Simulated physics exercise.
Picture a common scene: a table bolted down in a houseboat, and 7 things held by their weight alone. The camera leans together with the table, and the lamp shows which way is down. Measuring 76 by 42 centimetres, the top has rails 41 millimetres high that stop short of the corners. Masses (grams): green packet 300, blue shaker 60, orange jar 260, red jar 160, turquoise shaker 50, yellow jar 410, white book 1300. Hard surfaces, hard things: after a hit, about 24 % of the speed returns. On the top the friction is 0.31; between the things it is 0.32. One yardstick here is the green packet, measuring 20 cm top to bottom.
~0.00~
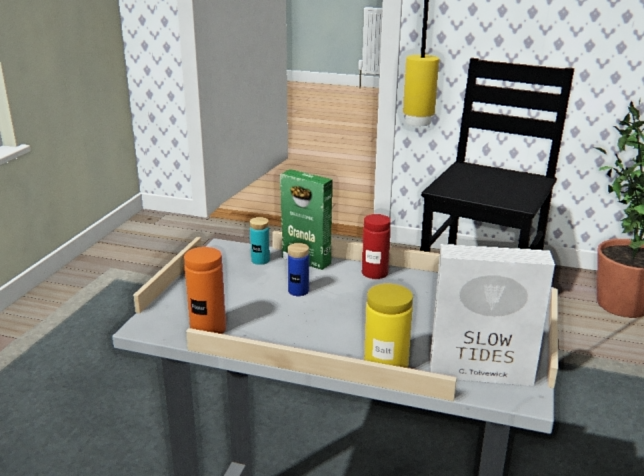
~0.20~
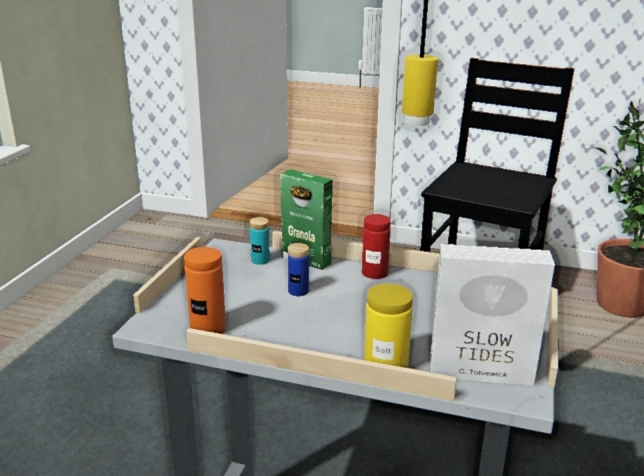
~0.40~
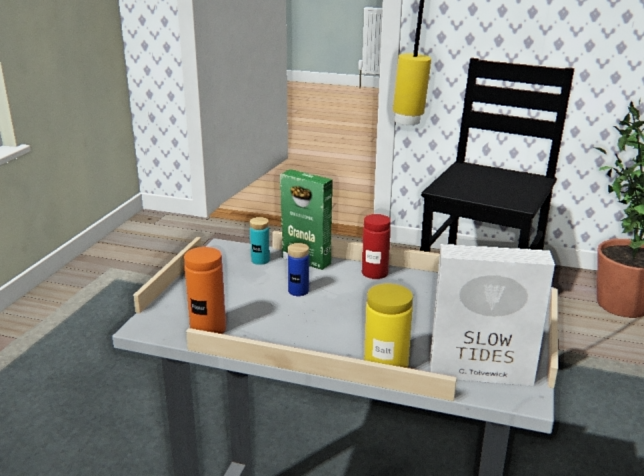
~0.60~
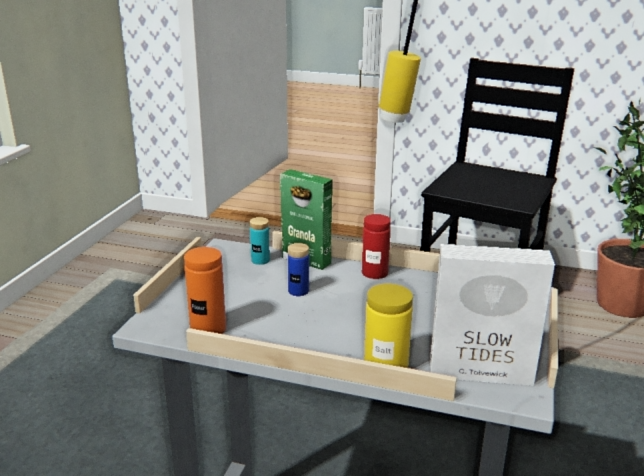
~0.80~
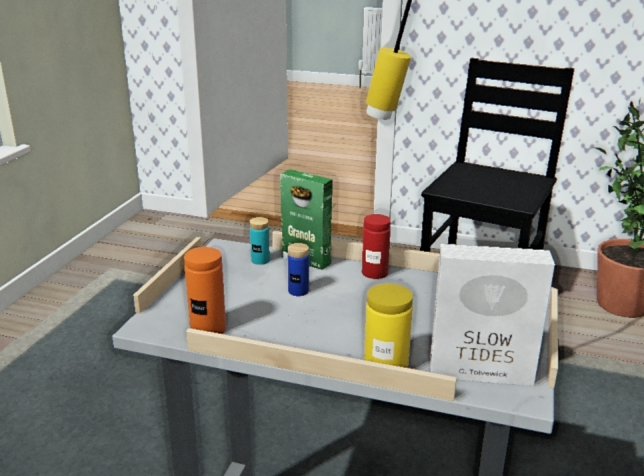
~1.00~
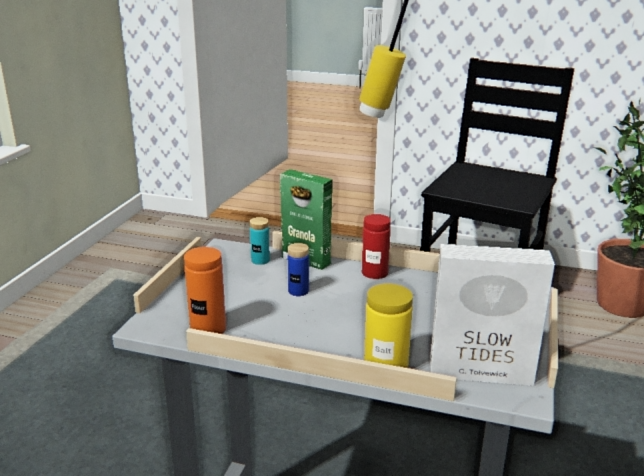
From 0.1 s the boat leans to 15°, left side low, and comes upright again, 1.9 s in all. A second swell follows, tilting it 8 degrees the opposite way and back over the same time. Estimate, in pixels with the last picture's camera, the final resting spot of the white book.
Estimated resting spot: (488, 316).
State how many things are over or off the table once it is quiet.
Count: 0.
Around 1.50 s, boat heeled 8°, left side down.
Around 2.40 s, boat heeled 3°, right side down.
Around 3.10 s, boat heeled 7°, right side down.
Around 3.90 s, boat level.
Finally (4.4 s), all 7 still in place (within 5 cm). Final places as that camera would see them, white book near (488, 316).
